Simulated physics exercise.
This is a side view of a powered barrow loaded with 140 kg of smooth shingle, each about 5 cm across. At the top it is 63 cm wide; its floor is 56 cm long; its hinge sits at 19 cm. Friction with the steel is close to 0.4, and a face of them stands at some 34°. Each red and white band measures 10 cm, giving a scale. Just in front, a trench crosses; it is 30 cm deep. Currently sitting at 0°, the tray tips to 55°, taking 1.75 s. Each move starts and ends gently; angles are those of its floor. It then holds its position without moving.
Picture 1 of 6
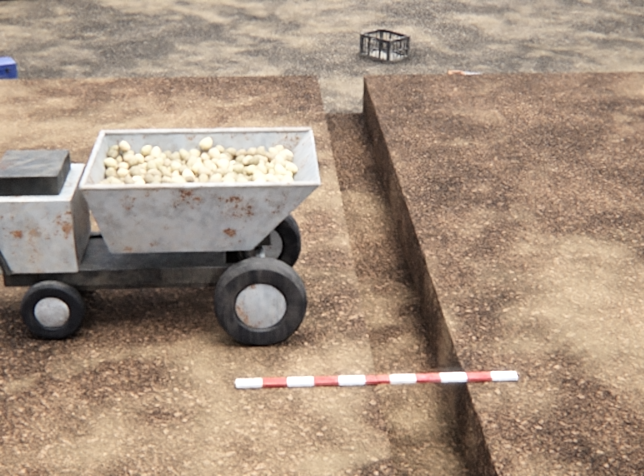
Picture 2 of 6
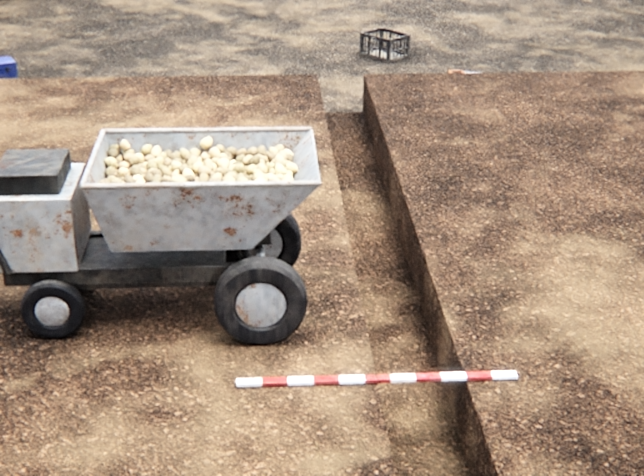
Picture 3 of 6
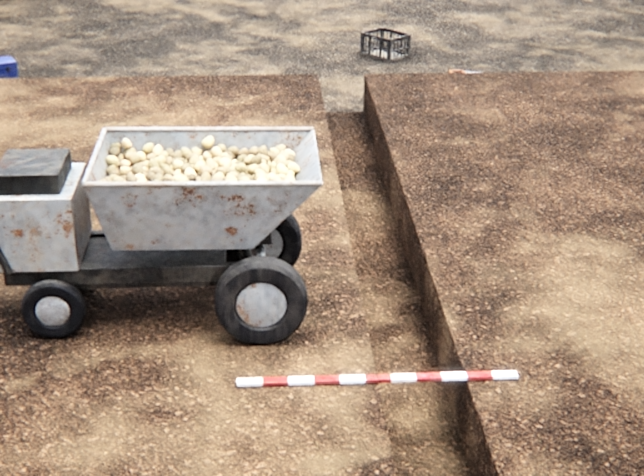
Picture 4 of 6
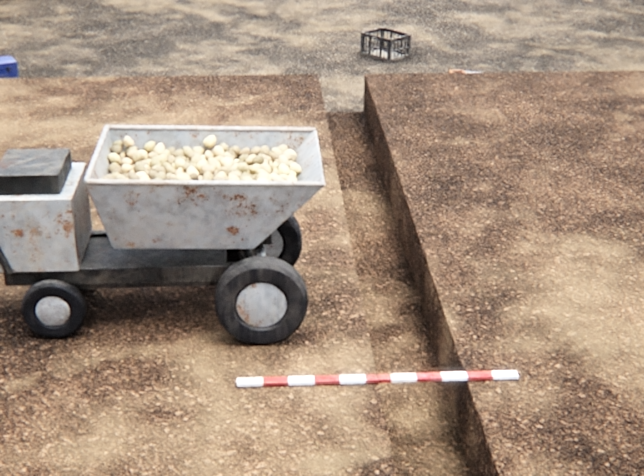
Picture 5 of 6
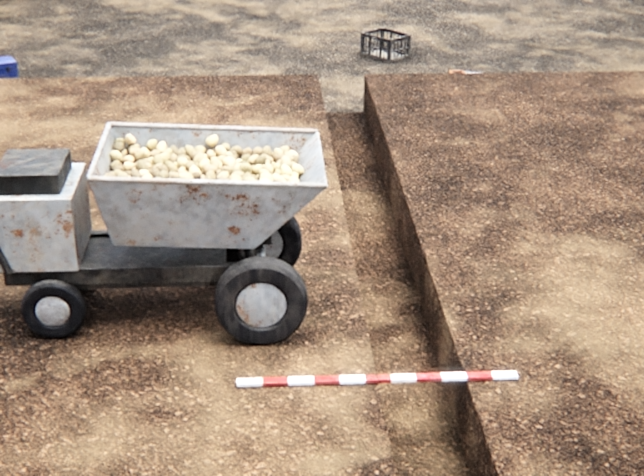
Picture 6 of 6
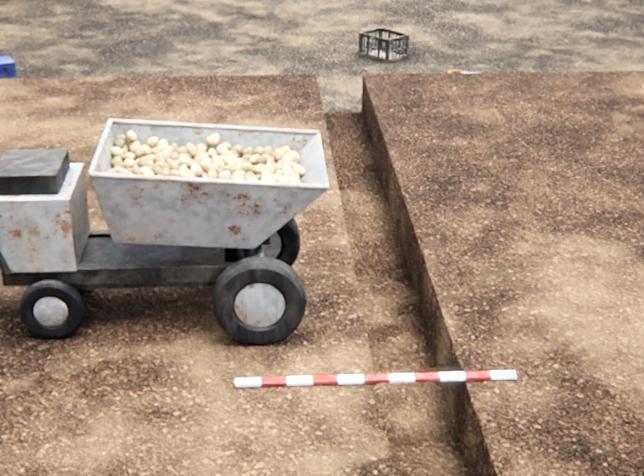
A grey, rust-spotted powered barrow with black tyres stands at the left on brown, gritty ground, seen from the side and slightly above. Pale, smooth stones fill its tray, a red and white banded pole lies in front across the narrow trench to its right, and a black crate sits behind. The tray tilts slowly and slightly, its left end rising, while the wheels stay still.
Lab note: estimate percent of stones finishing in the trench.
Approx. 60 %.
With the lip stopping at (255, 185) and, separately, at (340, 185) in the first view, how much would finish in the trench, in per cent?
Near 70 then near 45 percent.
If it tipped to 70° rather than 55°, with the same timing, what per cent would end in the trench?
Trench share: Approx. 65%.
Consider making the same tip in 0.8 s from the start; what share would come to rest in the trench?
50 %.
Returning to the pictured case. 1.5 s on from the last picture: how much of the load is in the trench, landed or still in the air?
About 20 per cent by then.
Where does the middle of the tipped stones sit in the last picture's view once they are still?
The stones end up centred near (416, 345).
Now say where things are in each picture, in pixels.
In the first frame, the tray is at 0°, its lip at (319, 184); the top of the load is at (196, 158).
In the second frame, the tray is at 0°, its lip at (320, 183); the top of the load is at (196, 157).
In the third frame, the tray is at 1°, its lip at (322, 183); the top of the load is at (198, 156).
In the fourth frame, the tray is at 2°, its lip at (324, 184); the top of the load is at (188, 155).
In the fifth frame, the tray is at 3°, its lip at (327, 186); the top of the load is at (165, 150).
In the sixth frame, the tray is at 4°, its lip at (328, 187); the top of the load is at (154, 150).
Then, 1.0 s after the last picture the floor is at 46°, 100 % in the tray; the foremost stones are at (378, 231).
Then, 1.5 s after the last picture the floor is at 55°, 77 % in the tray, 18 % in the trench, 4 % past the trench; the foremost stones are at (477, 308).
Then, 1.9 s after the last picture the floor is at 55°, 51 % in the tray, 31 % in the trench, 19 % past the trench; the foremost stones are at (557, 313).
Then, 3.9 s after the last picture the floor is at 55°, 18 % in the tray, 60 % in the trench, 21 % past the trench; the foremost stones are at (619, 320).
